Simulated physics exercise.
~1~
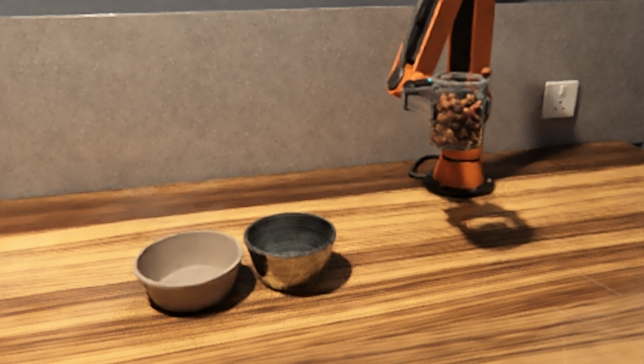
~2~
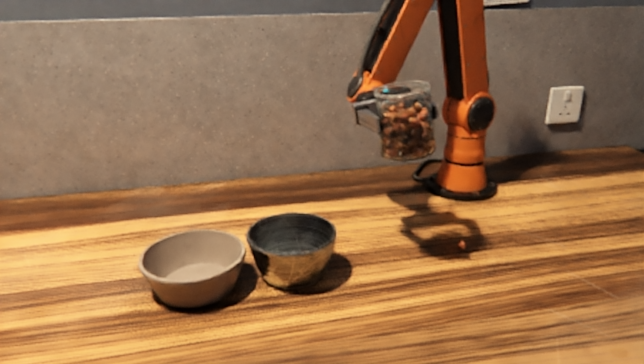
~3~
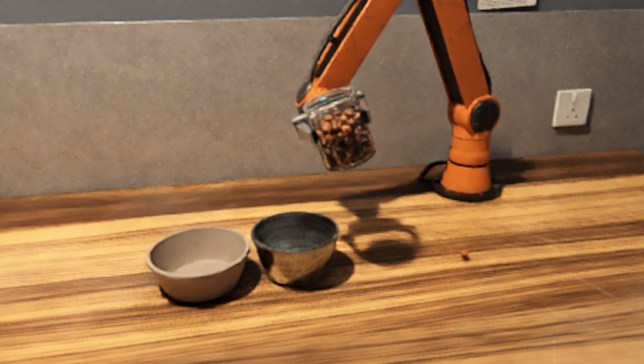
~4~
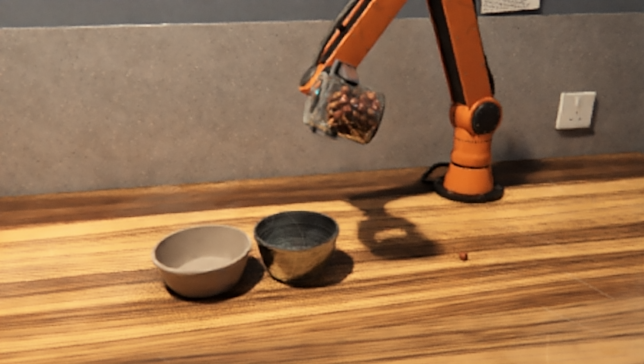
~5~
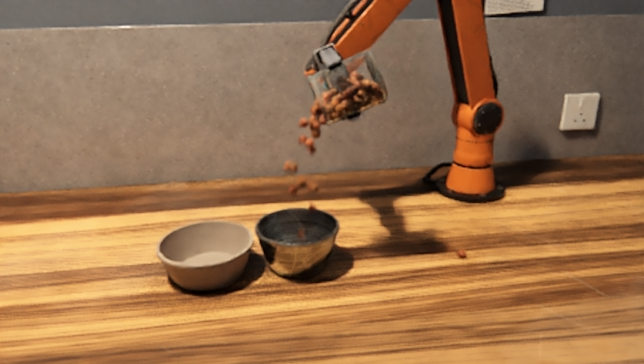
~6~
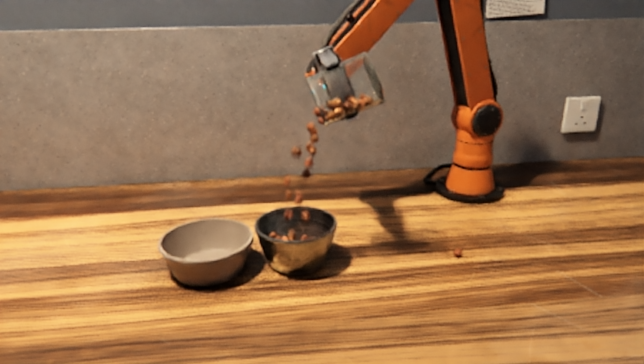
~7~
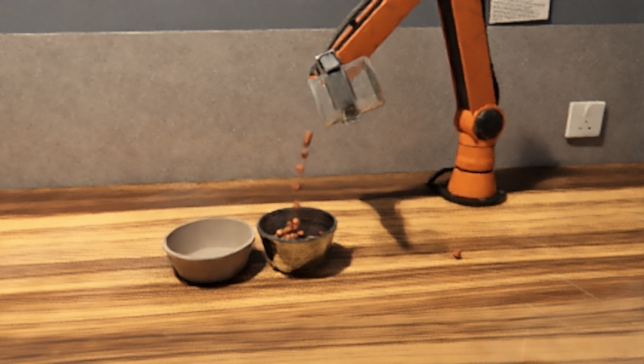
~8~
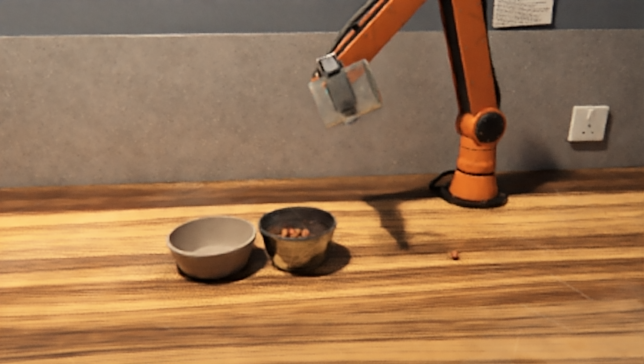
An orange robot arm holds a clear cup filled with brown hazelnuts above a striped wooden table, seen from slightly above against a grey wall with a white socket at right. A pale beige bowl sits at left, touching distance from a darker metallic bowl. The arm swings the cup left toward the bowls, and a single nut lies on the table near its base. The cup tips onto its side, and nuts spill out in a stream, falling into the dark bowl. The stream thins and stops, leaving the cup empty and tilted, the nuts heaped in the dark bowl, and the beige bowl empty.
